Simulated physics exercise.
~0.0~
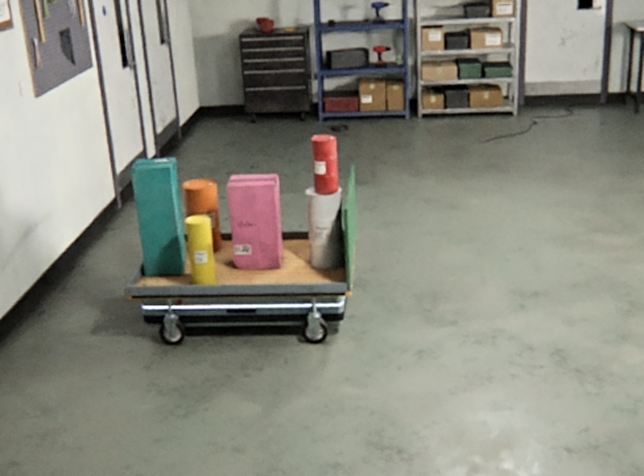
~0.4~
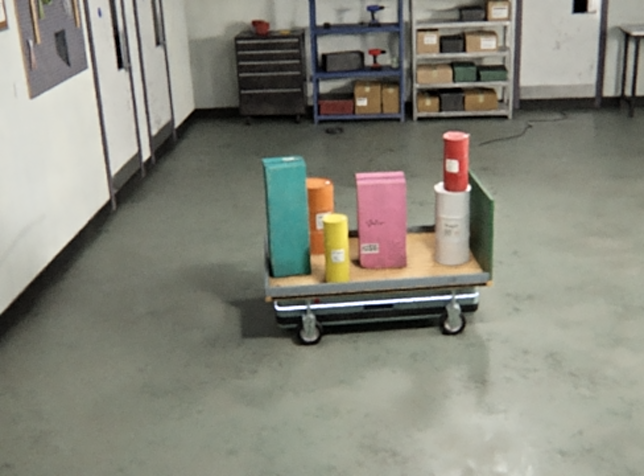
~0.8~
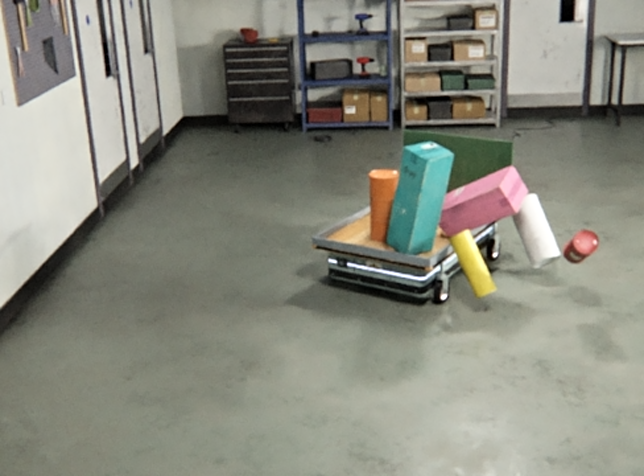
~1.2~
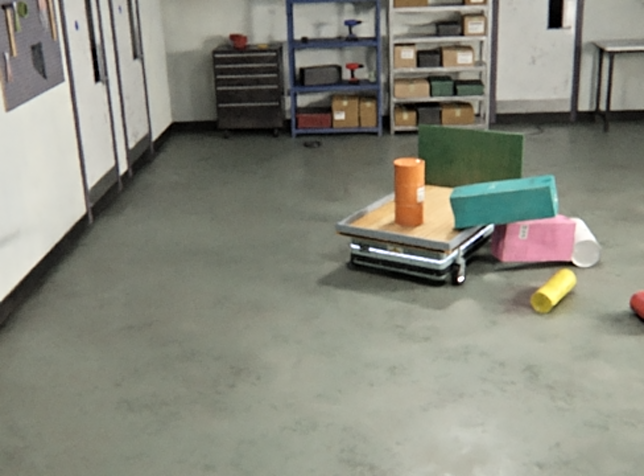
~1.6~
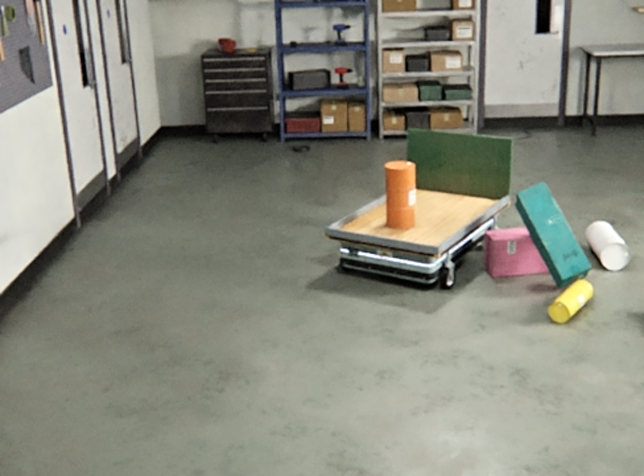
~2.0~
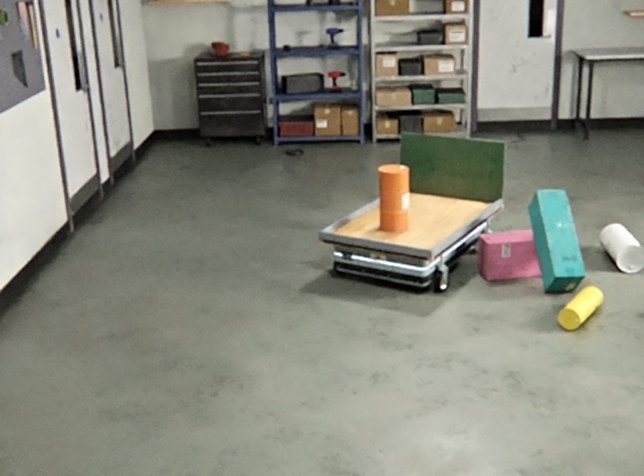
In this clip, a flat cart carrying colored boxes and canisters rolls right, then turns away and stops as the red, white, yellow, pink and turquoise items tumble off its right side onto the floor, leaving only the orange canister standing on the deck.
